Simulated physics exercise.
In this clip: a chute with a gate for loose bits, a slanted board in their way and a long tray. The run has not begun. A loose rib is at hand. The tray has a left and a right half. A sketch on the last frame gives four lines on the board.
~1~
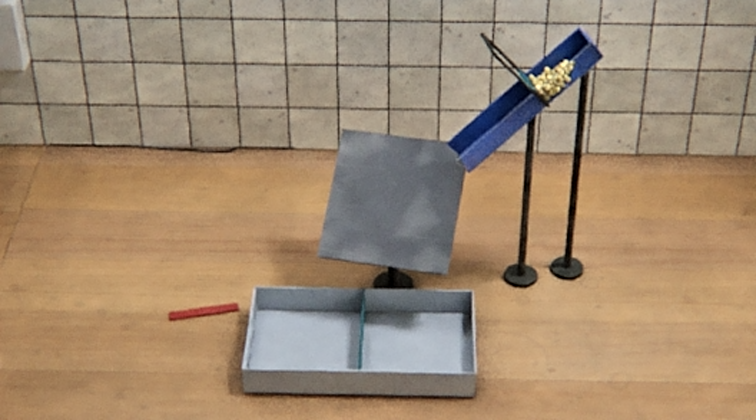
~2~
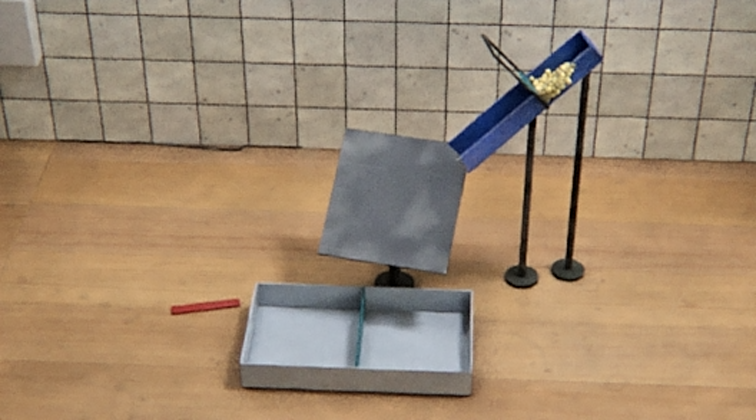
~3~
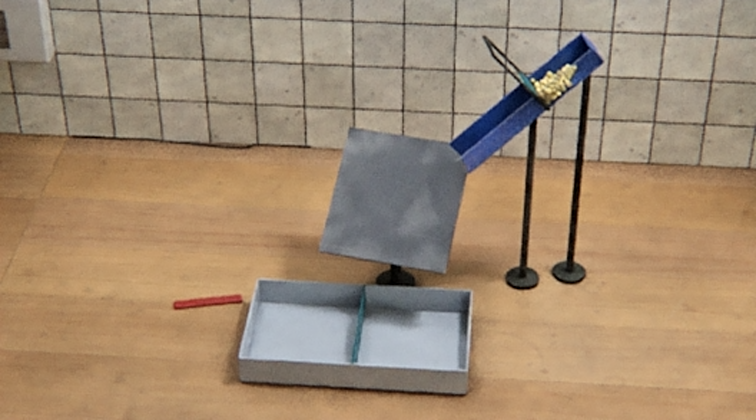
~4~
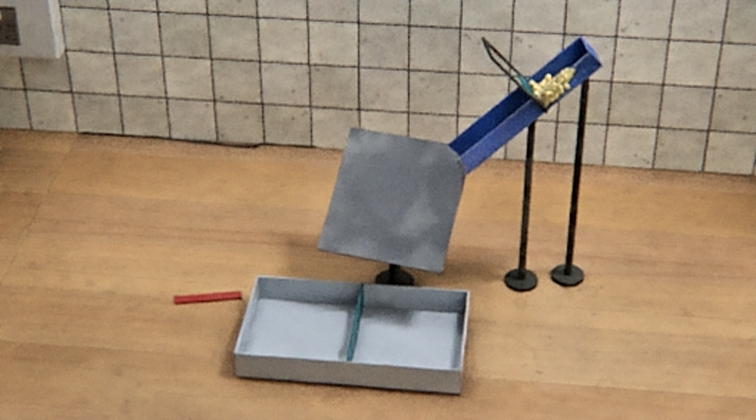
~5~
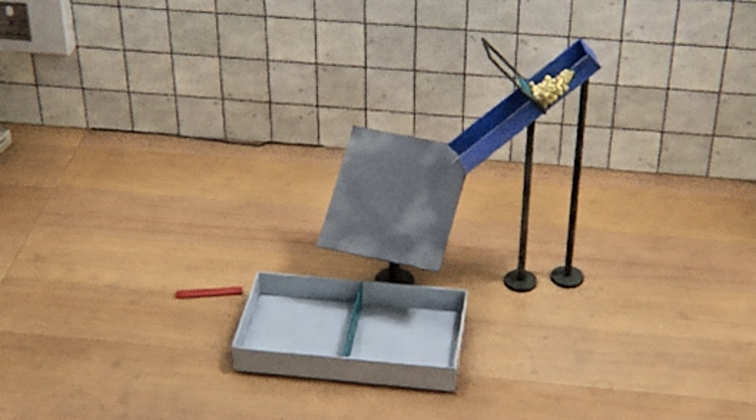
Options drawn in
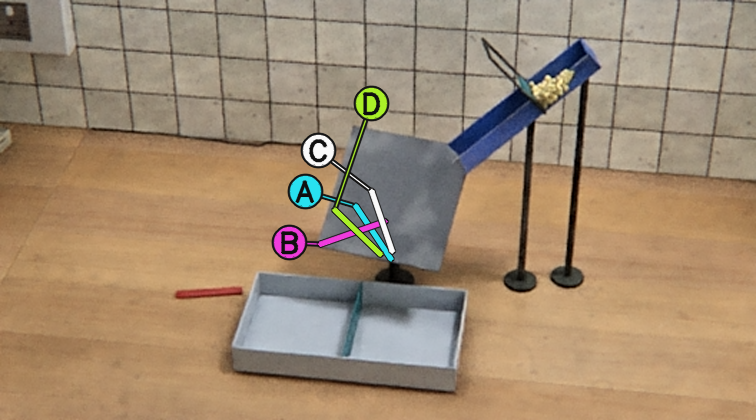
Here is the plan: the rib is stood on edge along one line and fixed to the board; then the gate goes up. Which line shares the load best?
It is B.
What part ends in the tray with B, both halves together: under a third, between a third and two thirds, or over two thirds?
Line B gives over two thirds.
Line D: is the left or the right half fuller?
More lands on the right.
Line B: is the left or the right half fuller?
More lands on the left.
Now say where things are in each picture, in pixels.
Load behind the gate (550, 78), soya beans; lip of the chute (464, 164), sloping fairly steeply, in the first picture.
Middle of the board (395, 199), tilted fairly steeply; middle of its low edge (381, 264); of its high edge (408, 136), in the second picture.
Front corners of the tray (239, 357) and (467, 370); front end of its middle wall (352, 364); gate still shut (527, 83), in the third picture.
Middle of the load (550, 85); lip (464, 165), in the fourth picture.
Middle of the load (549, 87); lip (463, 165), in the fifth picture.
On the marked copy, line A from (355, 206) to (390, 258); line B from (385, 221) to (320, 244); line C from (371, 191) to (392, 251); line D from (334, 210) to (380, 254).
Choosing A, of what is caught, just a few in the left half, almost all in the right.
Choosing B, of what is caught, roughly two thirds in the left half, roughly a third in the right.
Choosing C, of what is caught, about a tenth in the left half, almost all in the right.
Choosing D, of what is caught, about a tenth in the left half, almost all in the right.
